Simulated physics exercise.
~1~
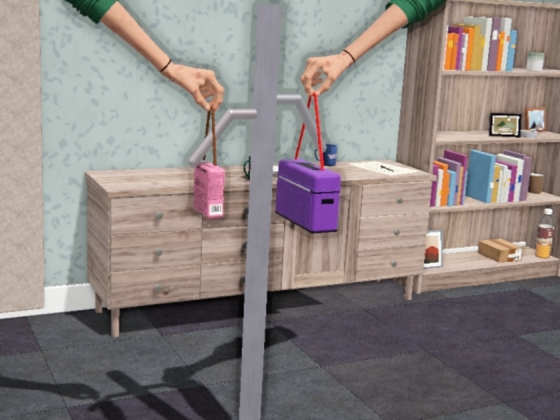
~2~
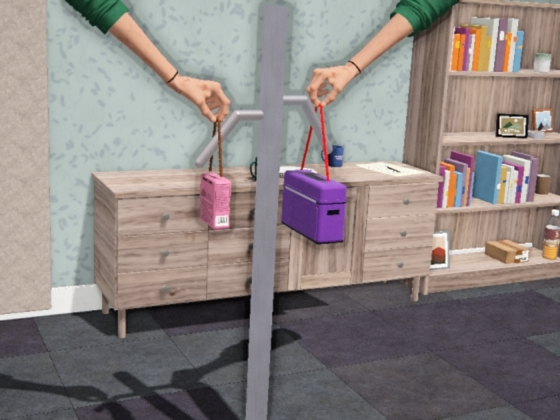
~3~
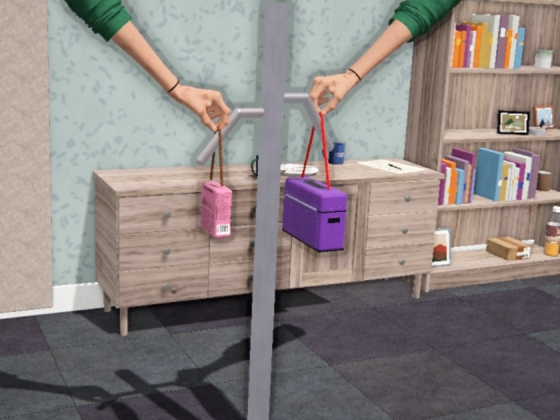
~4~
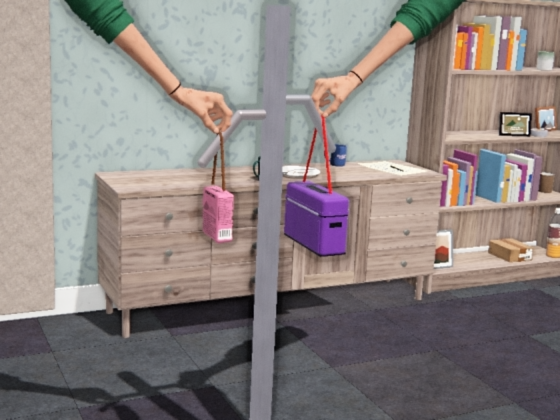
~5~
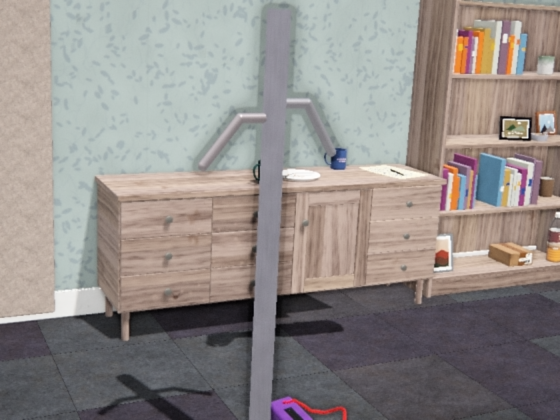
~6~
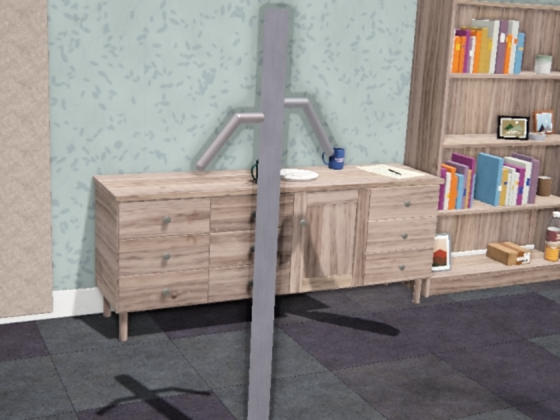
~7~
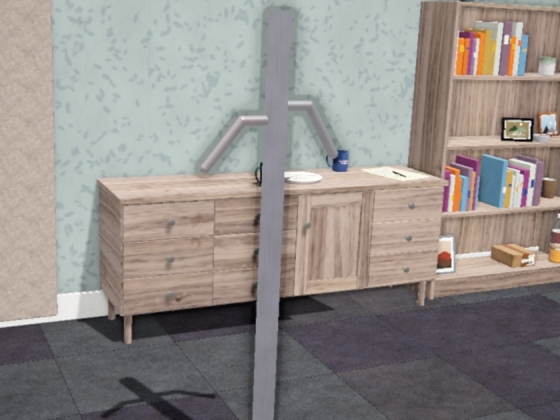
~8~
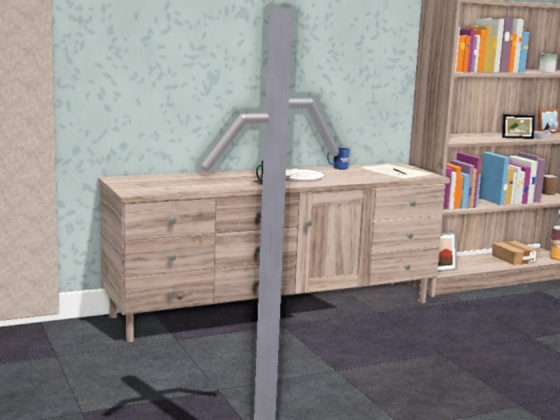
Two hands lowering a pink pouch and a purple case onto downward-sloping pegs and letting go, both dropping out of view.
